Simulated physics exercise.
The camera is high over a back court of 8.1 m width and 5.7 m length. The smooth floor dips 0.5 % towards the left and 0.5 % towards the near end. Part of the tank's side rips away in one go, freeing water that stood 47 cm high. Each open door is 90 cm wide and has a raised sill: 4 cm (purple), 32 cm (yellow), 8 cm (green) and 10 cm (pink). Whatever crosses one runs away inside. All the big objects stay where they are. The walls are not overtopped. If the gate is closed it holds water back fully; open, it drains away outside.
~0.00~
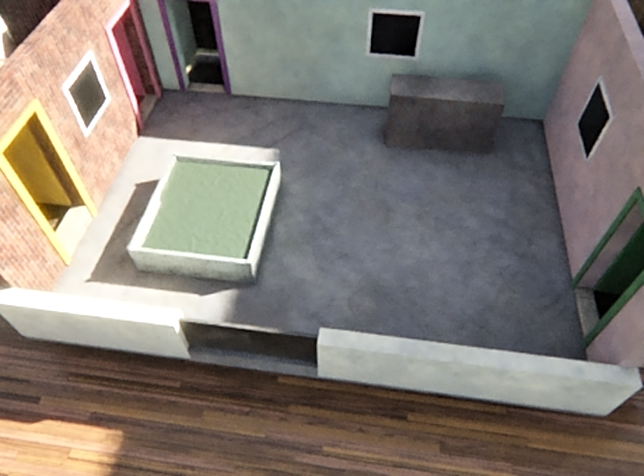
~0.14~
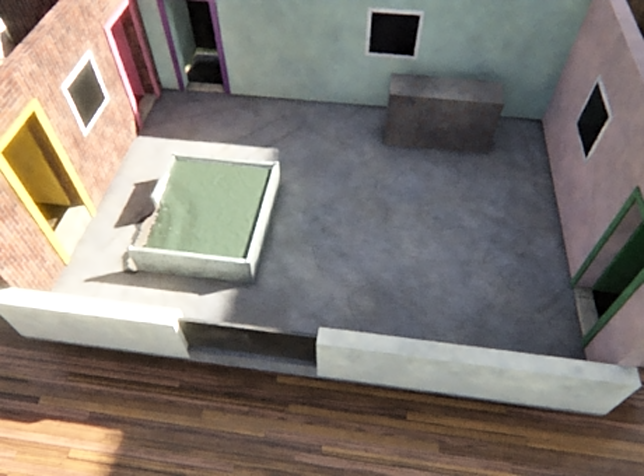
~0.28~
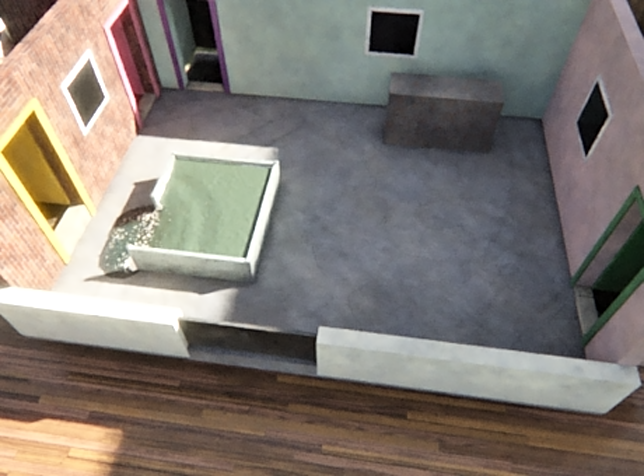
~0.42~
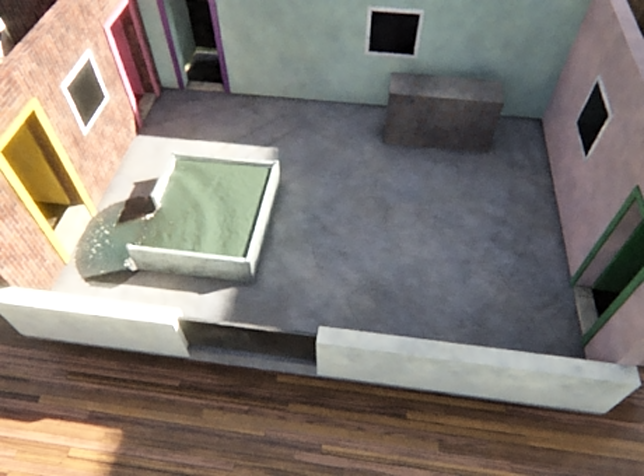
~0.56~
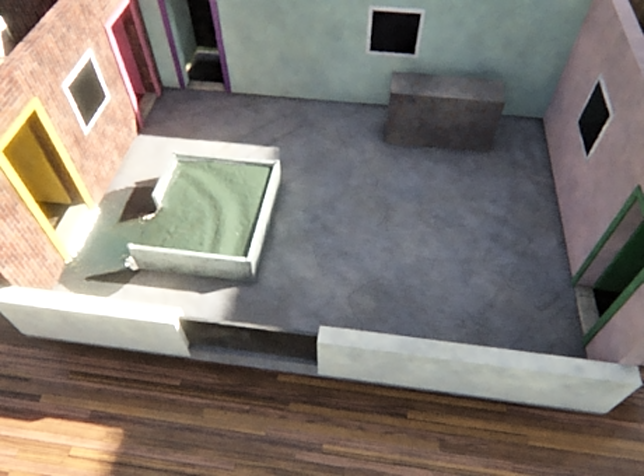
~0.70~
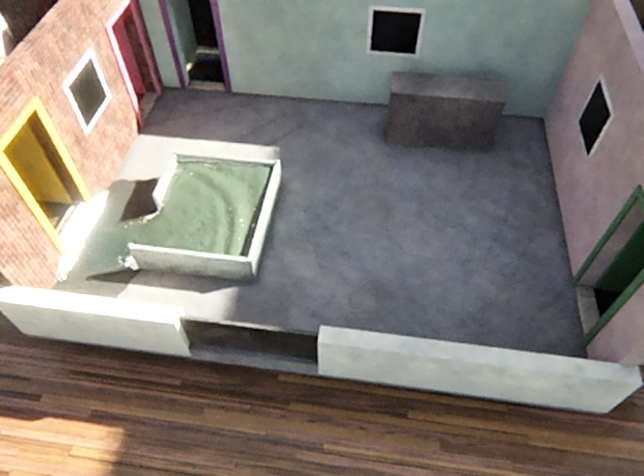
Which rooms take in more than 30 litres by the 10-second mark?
Door by door: At the purple door it goes over the limit; at the yellow door it stays under the limit; at the green door it stays under the limit; at the pink door it keeps below the limit.
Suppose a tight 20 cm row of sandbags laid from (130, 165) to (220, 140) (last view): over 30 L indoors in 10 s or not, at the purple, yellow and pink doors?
Then: Purple under, yellow not over, pink under.
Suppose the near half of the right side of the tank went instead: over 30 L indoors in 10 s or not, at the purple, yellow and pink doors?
Then: Purple under, yellow not over, pink under.
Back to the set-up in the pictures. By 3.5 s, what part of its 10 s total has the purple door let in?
Some 15 per cent by then.
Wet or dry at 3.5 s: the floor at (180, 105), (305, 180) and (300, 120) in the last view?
In that order: Under water, dry, still dry.
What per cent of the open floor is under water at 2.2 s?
Some 20 per cent of it.
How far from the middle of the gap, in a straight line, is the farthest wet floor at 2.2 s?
Some 3.8 m out.
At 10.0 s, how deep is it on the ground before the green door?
Roughly 6.0 cm deep.
After 1.4 s water covers 10 % of the floor and is deepest (46 cm) near (41, 314); purple door not reached, yellow door 34 cm at the sill, 3 L in, green door not reached, pink door not reached.
After 2.2 s water covers 20 % of the floor and is deepest (37 cm) near (41, 314); purple door not reached, yellow door 31 cm at the sill, 7 L in, green door not reached, pink door 3 cm at the sill, 0 L in.
After 3.5 s water covers 35 % of the floor and is deepest (24 cm) near (41, 314); purple door 12 cm at the sill, 13 L in, yellow door 22 cm at the sill, 8 L in, green door not reached, pink door 3 cm at the sill, 0 L in.
After 6.0 s water covers 60 % of the floor and is deepest (16 cm) near (41, 314); purple door 9 cm at the sill, 62 L in, yellow door 15 cm at the sill, 8 L in, green door 10 cm at the sill, 0 L in, pink door 5 cm at the sill, 0 L in.
After 10.0 s water covers 95 % of the floor and is deepest (10 cm) near (41, 314); purple door 6 cm at the sill, 89 L in, yellow door 9 cm at the sill, 8 L in, green door 6 cm at the sill, 3 L in, pink door 6 cm at the sill, 0 L in.
